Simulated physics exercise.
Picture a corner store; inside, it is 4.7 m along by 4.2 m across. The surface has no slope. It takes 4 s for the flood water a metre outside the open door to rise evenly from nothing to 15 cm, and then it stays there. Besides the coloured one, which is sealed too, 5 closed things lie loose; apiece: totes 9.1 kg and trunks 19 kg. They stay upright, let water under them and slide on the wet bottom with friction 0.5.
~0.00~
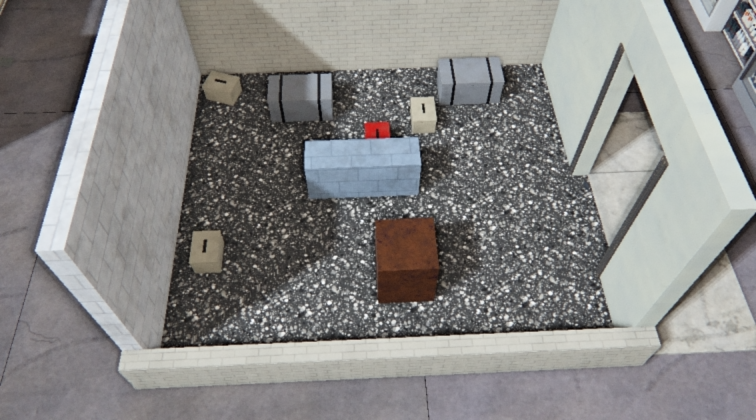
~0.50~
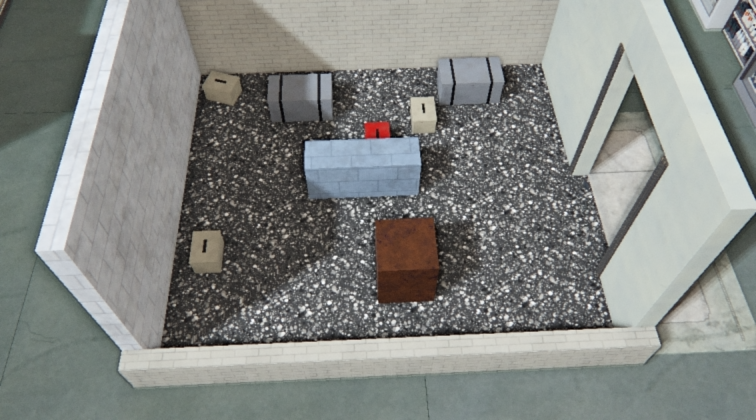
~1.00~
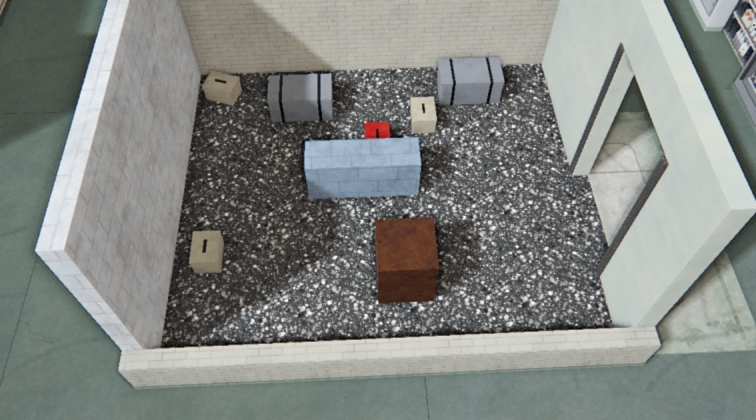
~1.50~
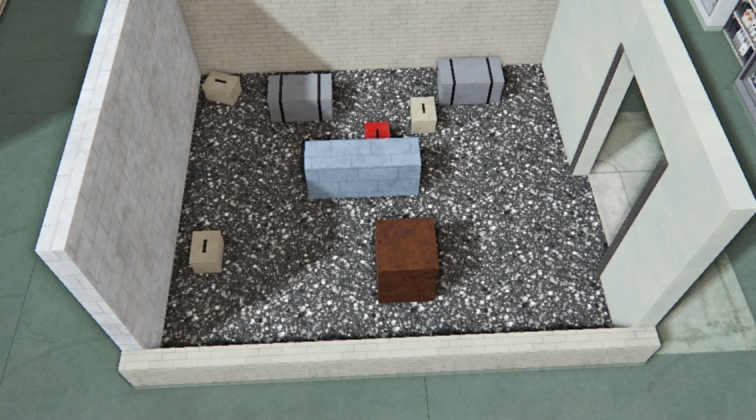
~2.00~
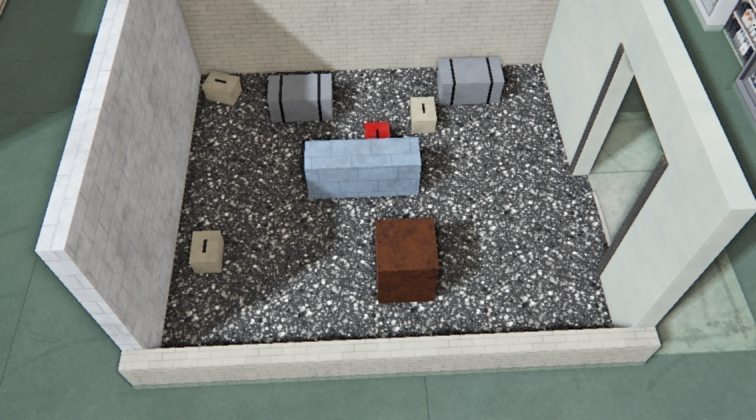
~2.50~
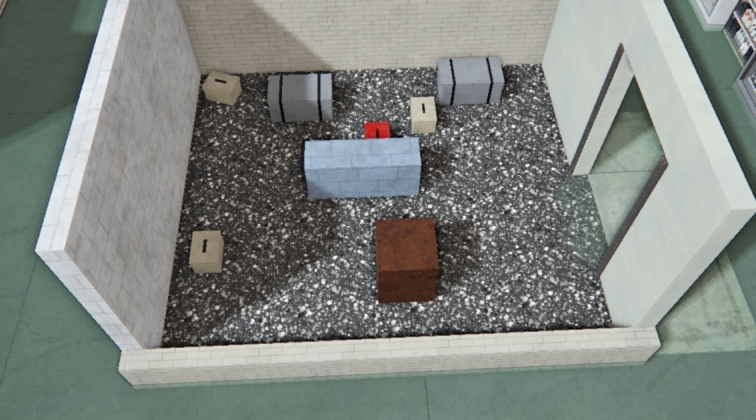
Greenish water spreading over the ground outside a roofless, speckled-floor room, then reaching its doorway, while the red box and others stay still.
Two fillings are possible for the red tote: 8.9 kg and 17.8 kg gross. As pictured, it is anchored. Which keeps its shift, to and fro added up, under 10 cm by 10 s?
I think both options pass.
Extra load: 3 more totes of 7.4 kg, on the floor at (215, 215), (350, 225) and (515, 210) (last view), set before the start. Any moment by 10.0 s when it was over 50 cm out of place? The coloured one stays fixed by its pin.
Order as asked: Stays within / goes beyond / goes beyond.
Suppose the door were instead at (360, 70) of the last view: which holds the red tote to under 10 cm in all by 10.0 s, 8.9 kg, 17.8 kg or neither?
I'd say you need the heavier one.
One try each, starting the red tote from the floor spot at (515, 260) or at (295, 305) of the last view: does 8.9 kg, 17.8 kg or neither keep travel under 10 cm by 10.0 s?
Taking them in turn, only the heavier mass keeps it, and the lighter mass keeps it.
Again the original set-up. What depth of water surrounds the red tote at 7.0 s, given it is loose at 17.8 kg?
Depth: Approx. 3 cm.
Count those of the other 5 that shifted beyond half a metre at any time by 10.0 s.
That comes to 0.
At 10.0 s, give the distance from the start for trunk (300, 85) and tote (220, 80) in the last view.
Respectively 0 and 0 centimetres.
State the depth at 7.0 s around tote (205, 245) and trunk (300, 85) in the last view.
First about 3 cm, second about 0 cm.
After 3.5 s the red tote would be 0 cm from its start with 8.9 kg and 0 cm from its start with 17.8 kg; 0 cm of water round it then.
After 4.5 s the red tote would be 0 cm from its start with 8.9 kg and 0 cm from its start with 17.8 kg; 0 cm of water round it then.
After 7.0 s the red tote would be 0 cm from its start with 8.9 kg and 0 cm from its start with 17.8 kg; 3 cm of water round it then.
After 10.0 s the red tote would be 0 cm from its start with 8.9 kg and 0 cm from its start with 17.8 kg; 4 cm of water round it then.
